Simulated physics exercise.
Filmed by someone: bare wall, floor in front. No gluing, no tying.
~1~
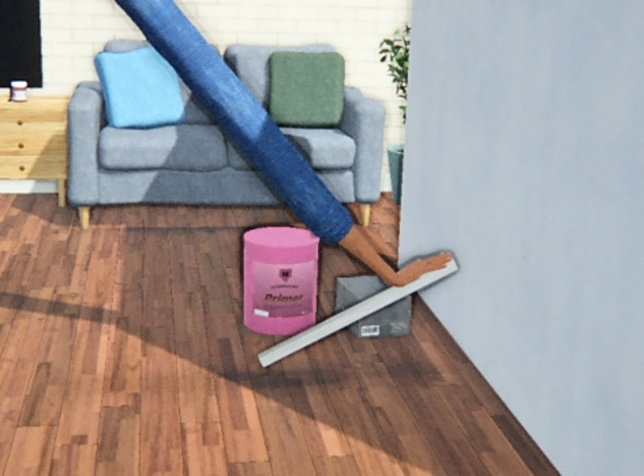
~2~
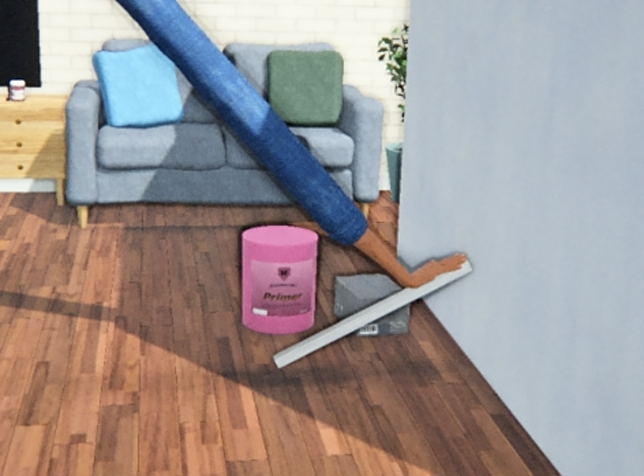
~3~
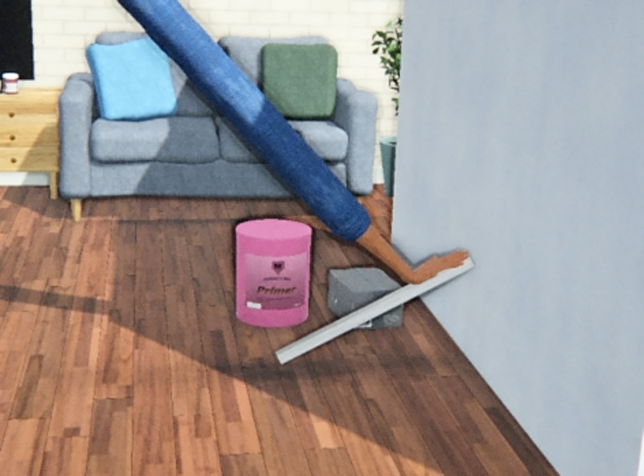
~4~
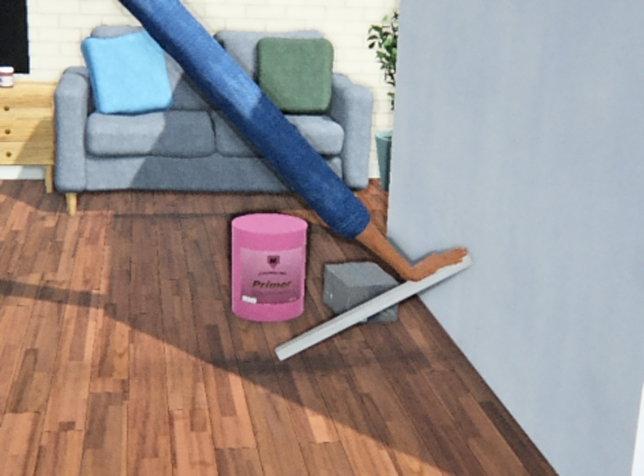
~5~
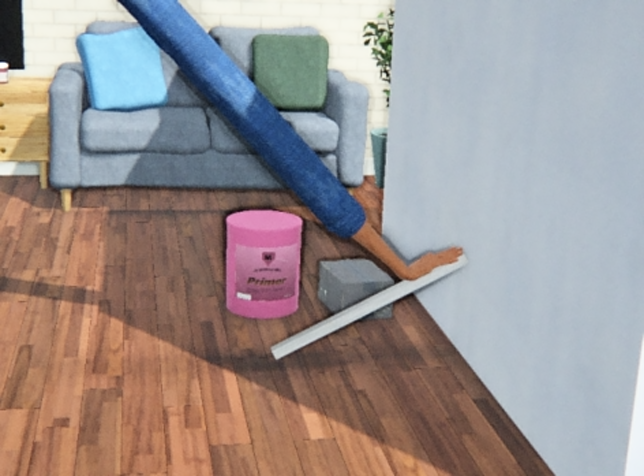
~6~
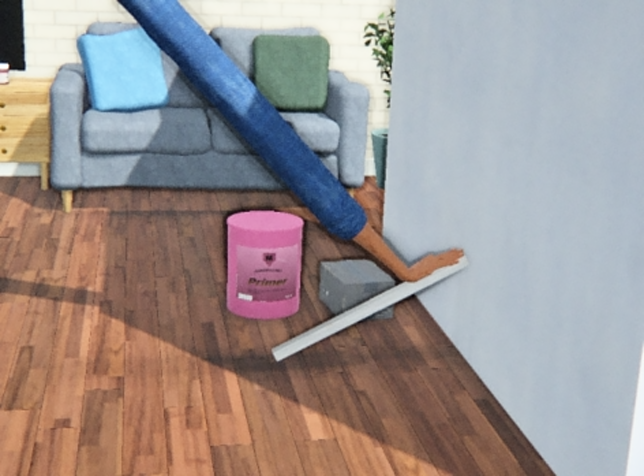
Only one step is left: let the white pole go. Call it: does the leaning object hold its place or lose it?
It loses its place.
Then, 0.30 s after the last picture, white pole leaning 13° more than when let go near (361, 327).
Then, 0.40 s after the last picture, white pole leaning 27° more than when let go near (355, 353).
At rest, moved from the start, white pole; the other 2 in place. Seen from the same camera at the end, white pole near (355, 352). The pole slides down.
